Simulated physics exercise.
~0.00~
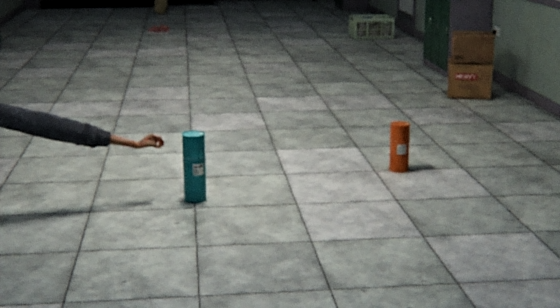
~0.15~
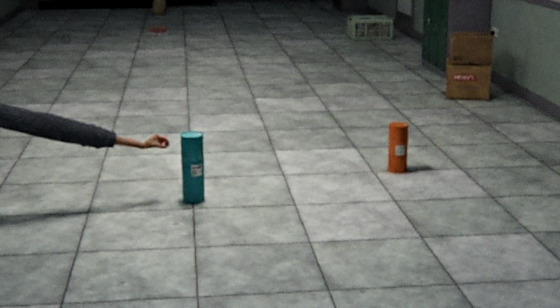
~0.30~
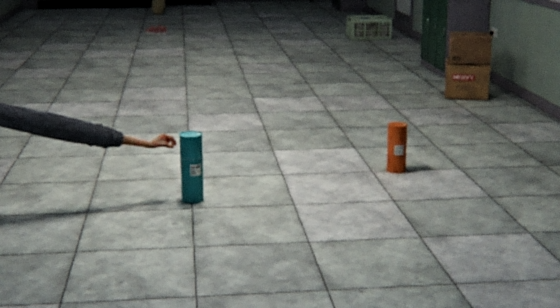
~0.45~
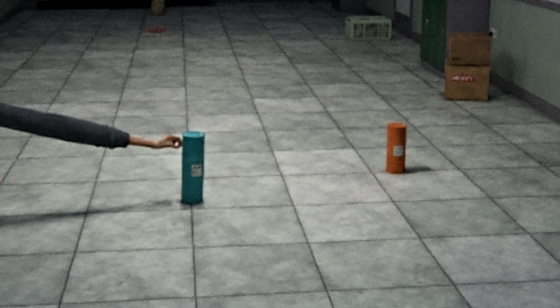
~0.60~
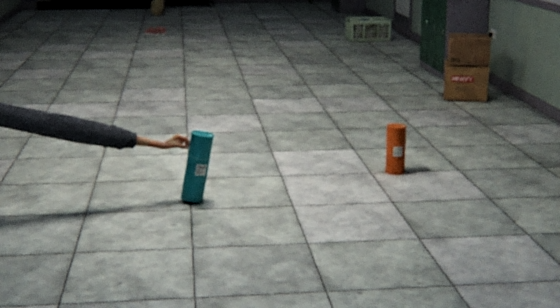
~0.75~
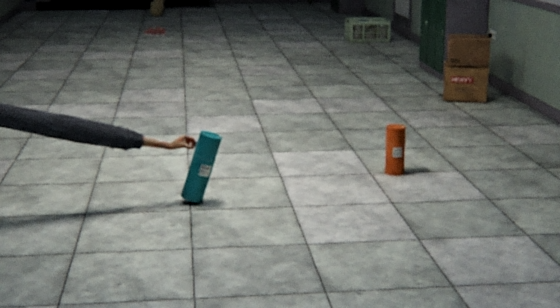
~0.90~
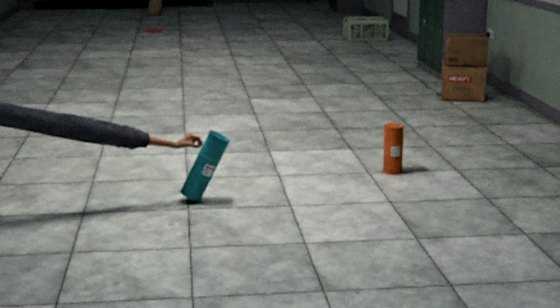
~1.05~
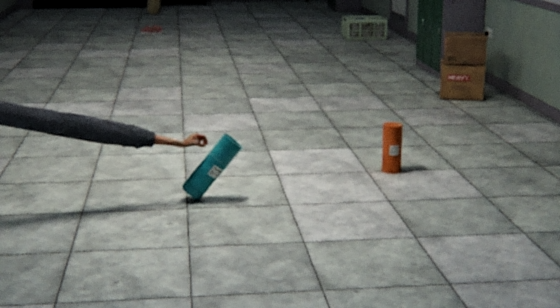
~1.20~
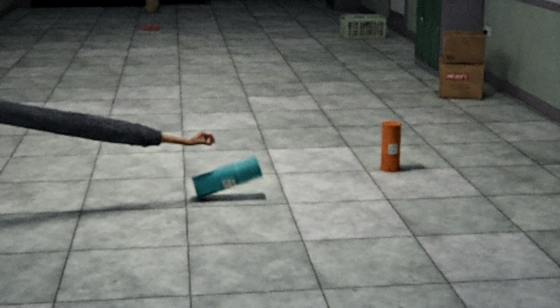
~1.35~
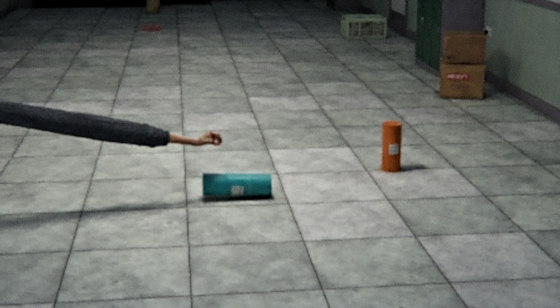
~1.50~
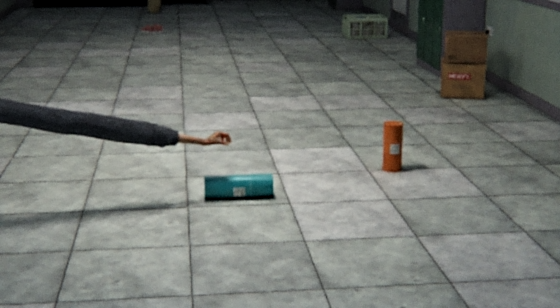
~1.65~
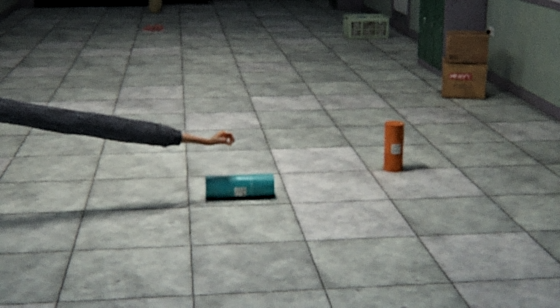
On a grey tiled floor, a hand pushes a turquoise canister rightward until it topples over.
